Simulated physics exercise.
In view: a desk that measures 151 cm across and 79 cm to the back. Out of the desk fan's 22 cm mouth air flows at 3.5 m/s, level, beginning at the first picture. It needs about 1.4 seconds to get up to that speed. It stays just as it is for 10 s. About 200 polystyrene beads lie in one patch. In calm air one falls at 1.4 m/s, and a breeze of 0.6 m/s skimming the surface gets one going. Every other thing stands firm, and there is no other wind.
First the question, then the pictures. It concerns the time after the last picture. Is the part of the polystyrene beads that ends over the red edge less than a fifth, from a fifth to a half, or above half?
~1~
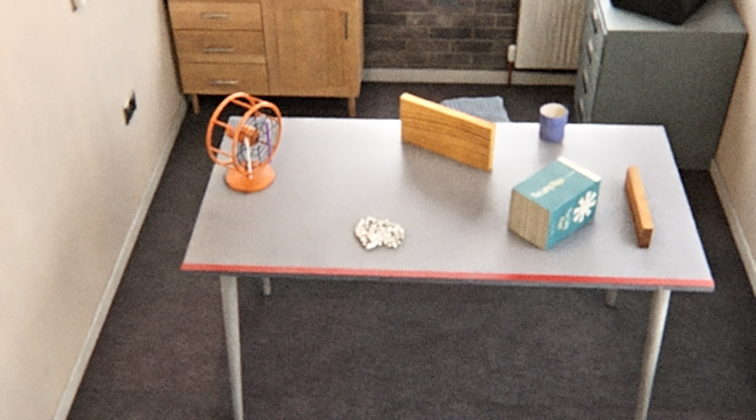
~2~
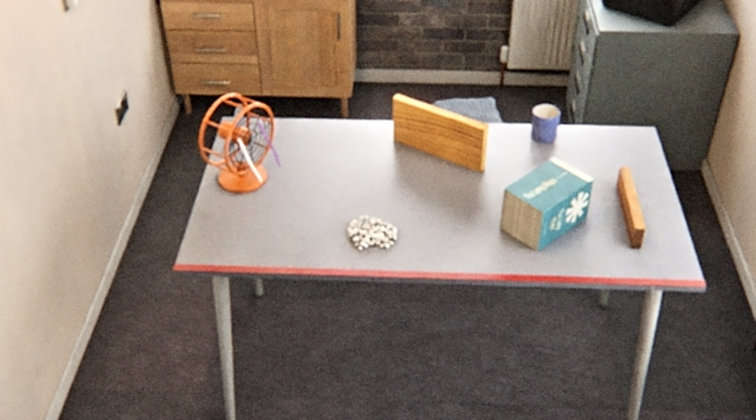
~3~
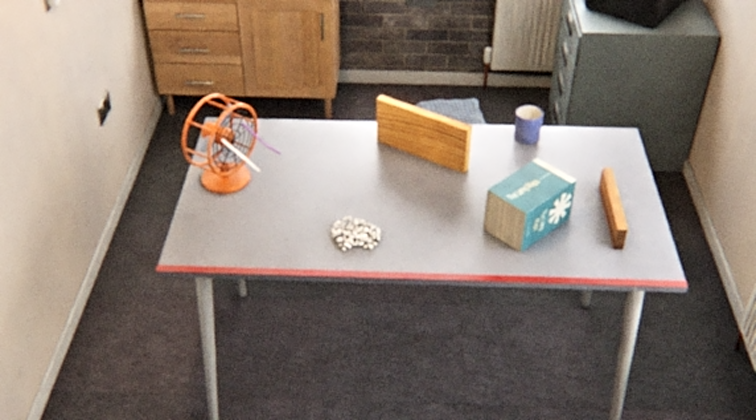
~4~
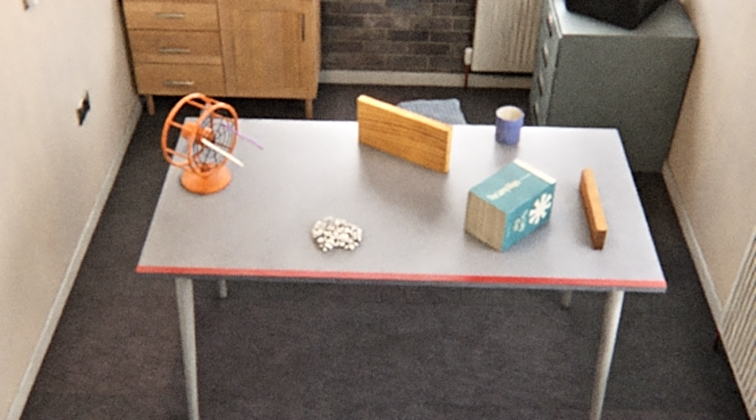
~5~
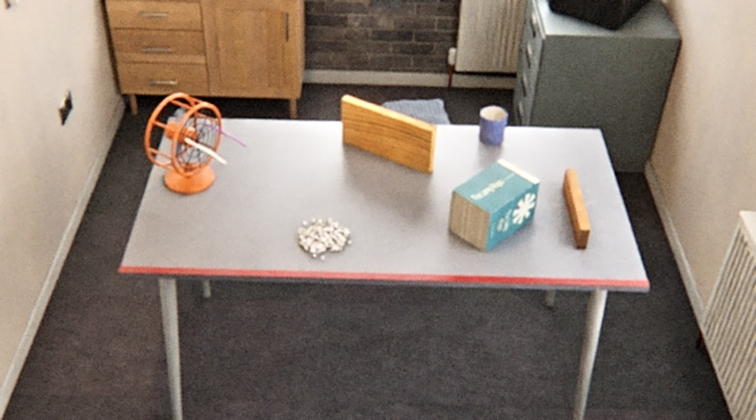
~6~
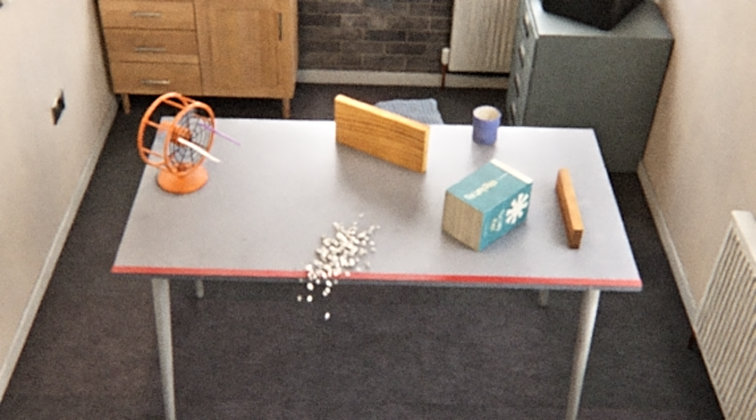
Looking at the red edge, the share there is the larger part.
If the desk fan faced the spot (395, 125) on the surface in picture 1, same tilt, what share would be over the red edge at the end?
Result: Approx. 0 percent.
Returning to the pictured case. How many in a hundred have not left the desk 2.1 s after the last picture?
Estimate: Near 3 percent.
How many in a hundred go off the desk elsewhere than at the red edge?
I would put it at around 0 per cent.
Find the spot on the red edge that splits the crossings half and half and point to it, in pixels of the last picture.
(380, 279).
Then, 0.9 s after the last picture, 96 % are over the red edge; 96 % have settled or left.
Then, 2.1 s after the last picture, 97 % are over the red edge; 98 % have settled or left.
Then, 4.4 s after the last picture, 98 % are over the red edge; 98 % have settled or left.
Then, 8.9 s after the last picture, at the end, 98 % are over the red edge.
